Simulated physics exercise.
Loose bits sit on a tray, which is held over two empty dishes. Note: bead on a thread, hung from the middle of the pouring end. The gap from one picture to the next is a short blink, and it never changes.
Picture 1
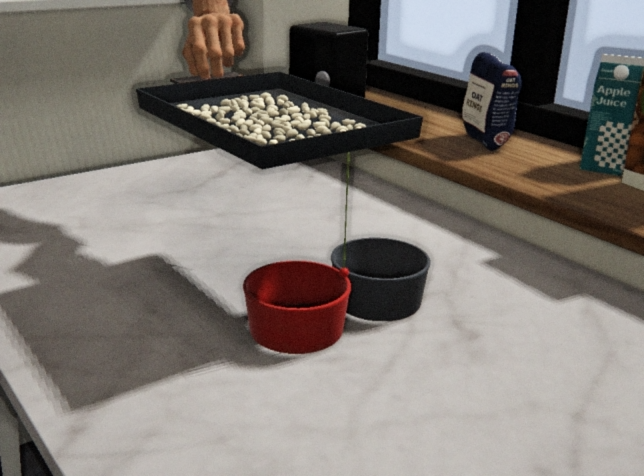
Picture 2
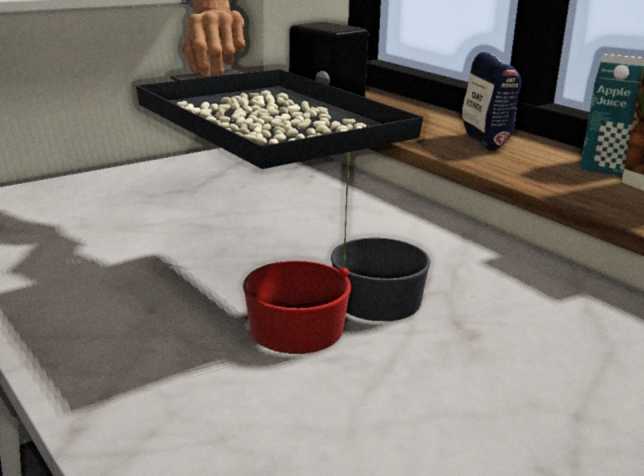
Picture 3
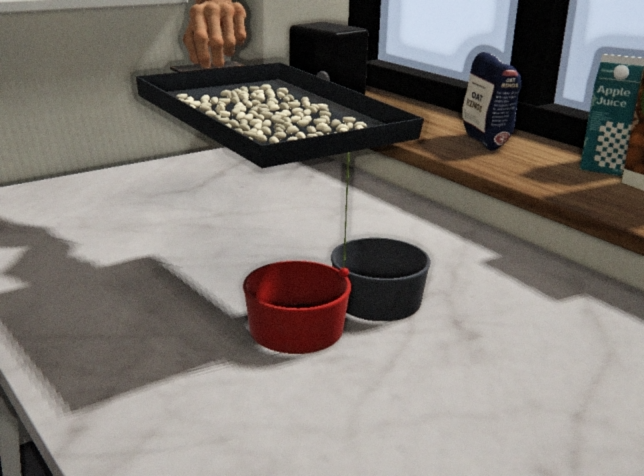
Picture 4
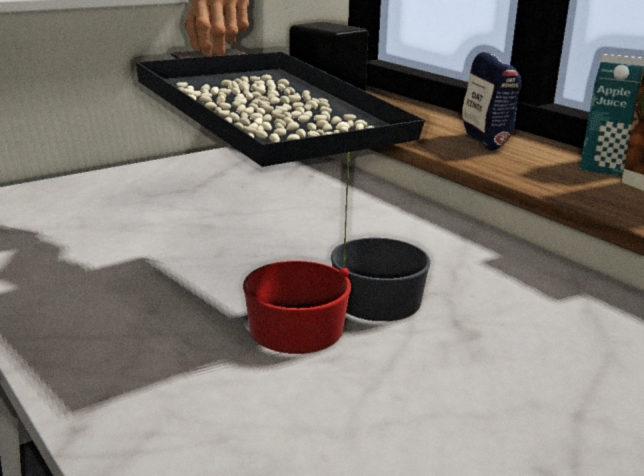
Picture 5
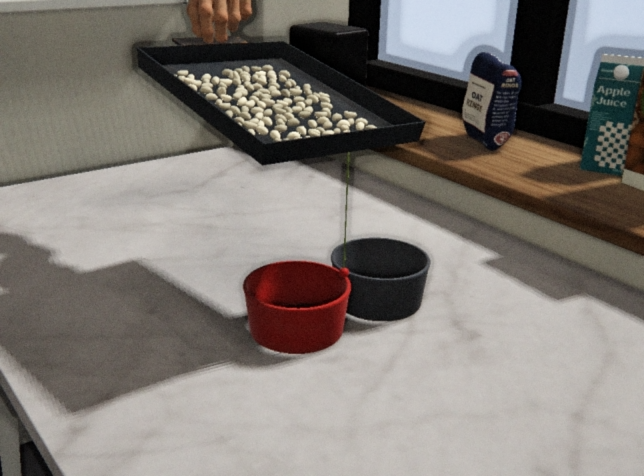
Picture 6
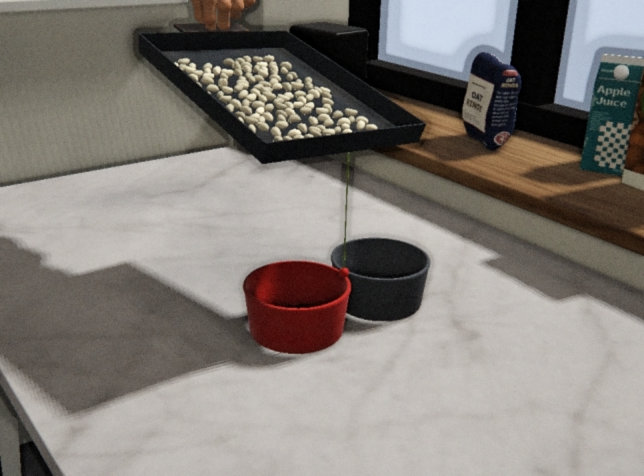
The footage shows a hand holding a dark tray of white beans above a red dish and a dark gray dish on a marble counter, then gradually tilting it slightly toward its front right corner while the dishes stay still.
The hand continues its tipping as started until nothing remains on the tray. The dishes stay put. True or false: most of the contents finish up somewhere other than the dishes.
True.
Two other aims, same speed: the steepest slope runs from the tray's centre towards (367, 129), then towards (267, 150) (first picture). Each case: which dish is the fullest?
So, the dish at the right the first time round, the dish at the left the second.
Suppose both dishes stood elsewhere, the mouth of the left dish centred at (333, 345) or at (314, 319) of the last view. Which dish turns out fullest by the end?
The right-hand one the first time, the right-hand one the second.
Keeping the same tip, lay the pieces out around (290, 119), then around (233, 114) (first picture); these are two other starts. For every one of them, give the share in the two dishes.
From the first start you get 10 in a hundred, from the second 10 in a hundred.
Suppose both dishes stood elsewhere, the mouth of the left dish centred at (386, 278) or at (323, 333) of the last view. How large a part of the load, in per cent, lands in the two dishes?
Approximately 50 percent, followed by approximately 70 percent.
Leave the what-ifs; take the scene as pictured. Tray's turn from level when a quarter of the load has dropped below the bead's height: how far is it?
Roughly 105 degrees.
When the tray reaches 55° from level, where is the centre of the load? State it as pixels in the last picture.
Around (352, 116).
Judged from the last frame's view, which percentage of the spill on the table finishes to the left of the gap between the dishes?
I'd guess close to 0 %.
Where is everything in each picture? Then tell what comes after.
Corners of the pouring end near (262, 145) and (421, 116), level; middle of the load near (266, 121), white beans; left dish near (327, 324); right dish near (412, 293); bead on its thread near (344, 273), in the first frame.
Corners of the pouring end near (262, 145) and (421, 117), level; middle of the load near (266, 120), in the second frame.
Corners of the pouring end near (263, 144) and (421, 118), tipped barely, lowest at the right corner; middle of the load near (266, 116), in the third frame.
Corners of the pouring end near (264, 143) and (422, 119), tipped a little, lowest at the right corner; middle of the load near (267, 109), in the fourth frame.
Corners of the pouring end near (265, 142) and (423, 121), tipped a little, lowest at the right corner; middle of the load near (267, 103), in the fifth frame.
Corners of the pouring end near (266, 142) and (424, 123), tipped a little, lowest at the right corner; middle of the load near (269, 97); left dish near (327, 324); right dish near (412, 293), in the sixth frame.
Shortly afterwards, tray tipped steeply; all but a few on the tray; only a few in the air.
Next, tray tipped right over; the bulk on the tray; only a few in the right dish; a little outside both; only a few in the air.
Some moments later, tray tipped past a quarter turn; only a few in the left dish; a little in the right dish; the bulk outside both.
In the end, tray tipped past a quarter turn; only a few in the left dish; a little in the right dish; the bulk outside both.
